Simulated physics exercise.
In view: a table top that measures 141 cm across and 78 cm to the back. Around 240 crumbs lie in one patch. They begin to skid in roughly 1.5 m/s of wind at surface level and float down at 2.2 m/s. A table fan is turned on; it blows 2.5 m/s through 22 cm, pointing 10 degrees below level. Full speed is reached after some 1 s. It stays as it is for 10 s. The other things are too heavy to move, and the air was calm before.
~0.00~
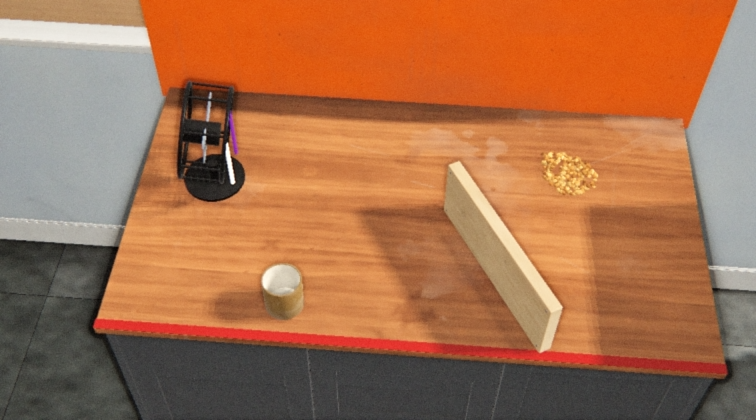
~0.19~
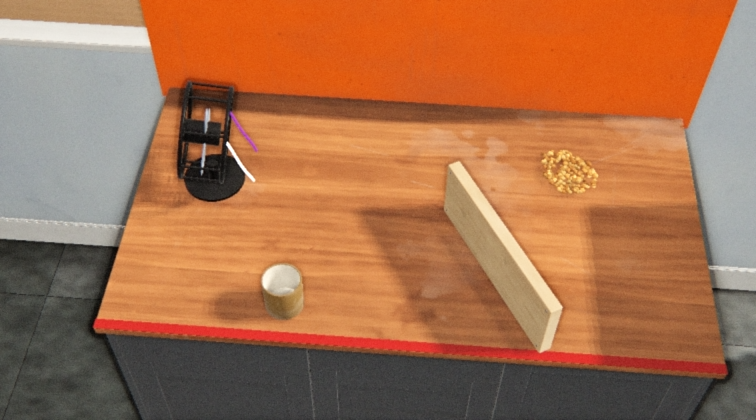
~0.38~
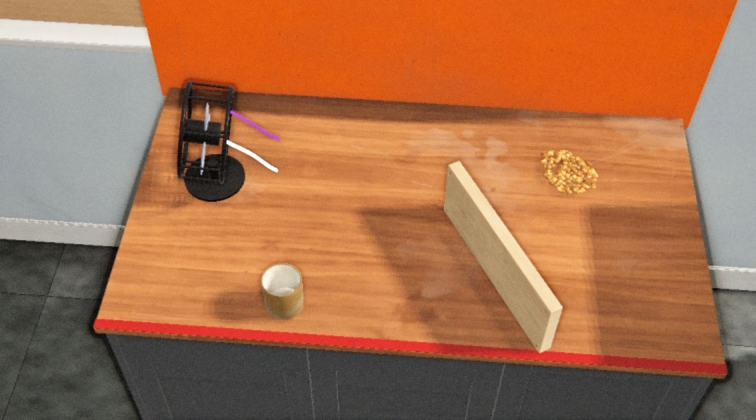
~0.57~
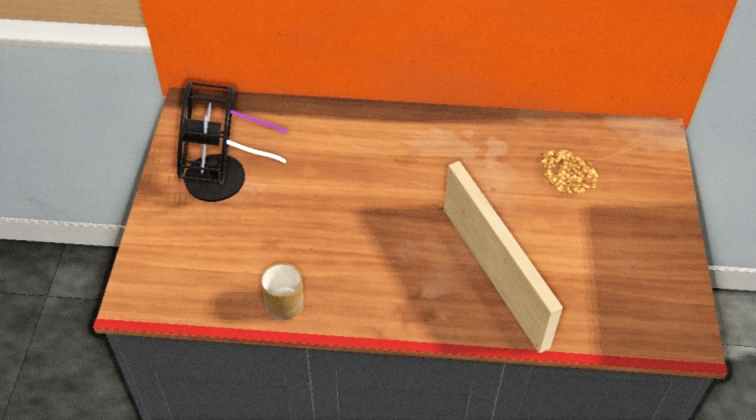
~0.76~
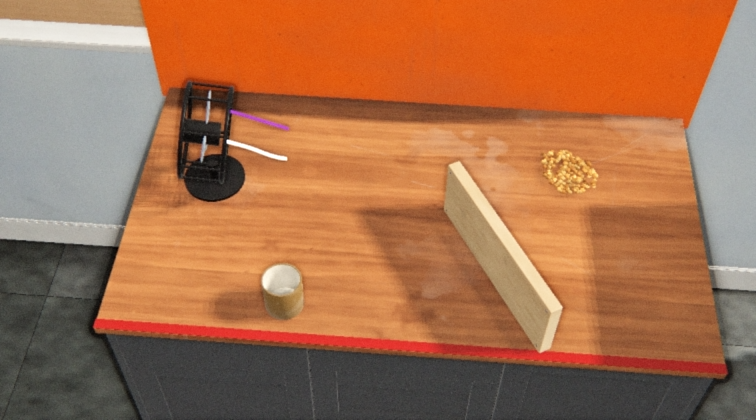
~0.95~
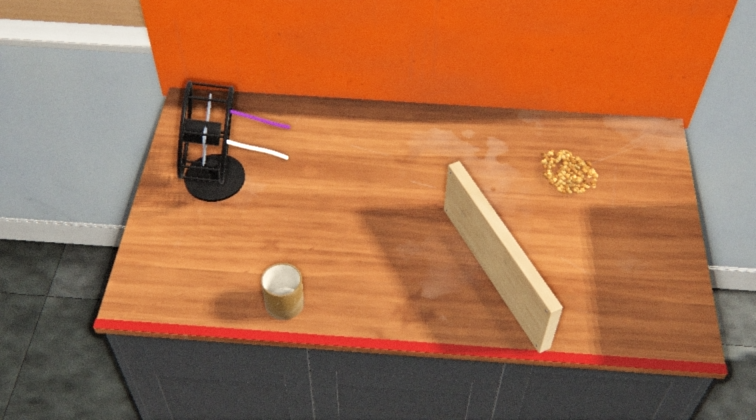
The footage shows a wooden table with a black fan, a mug, an upright board and a patch of golden crumbs; purple and white ribbons on the fan lift and stream rightward, fluttering slightly, while everything else stays still.
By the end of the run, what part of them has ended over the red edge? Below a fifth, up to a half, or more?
By then under a fifth are over the red edge.
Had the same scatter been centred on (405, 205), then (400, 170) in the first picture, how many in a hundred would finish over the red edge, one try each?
In turn about 20 %, 0 %.
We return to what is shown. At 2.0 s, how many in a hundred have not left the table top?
Some 5 per cent.
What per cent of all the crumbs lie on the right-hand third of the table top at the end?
Some 0 per cent.
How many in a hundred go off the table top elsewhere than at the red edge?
Some 100 per cent.
After 2.0 s the count stands so, 0 % are over the red edge.
After 3.2 s the count stands so, 0 % are over the red edge.
After 5.5 s the count stands so, 0 % are over the red edge.
After 10.0 s, at the end, 0 % are over the red edge.
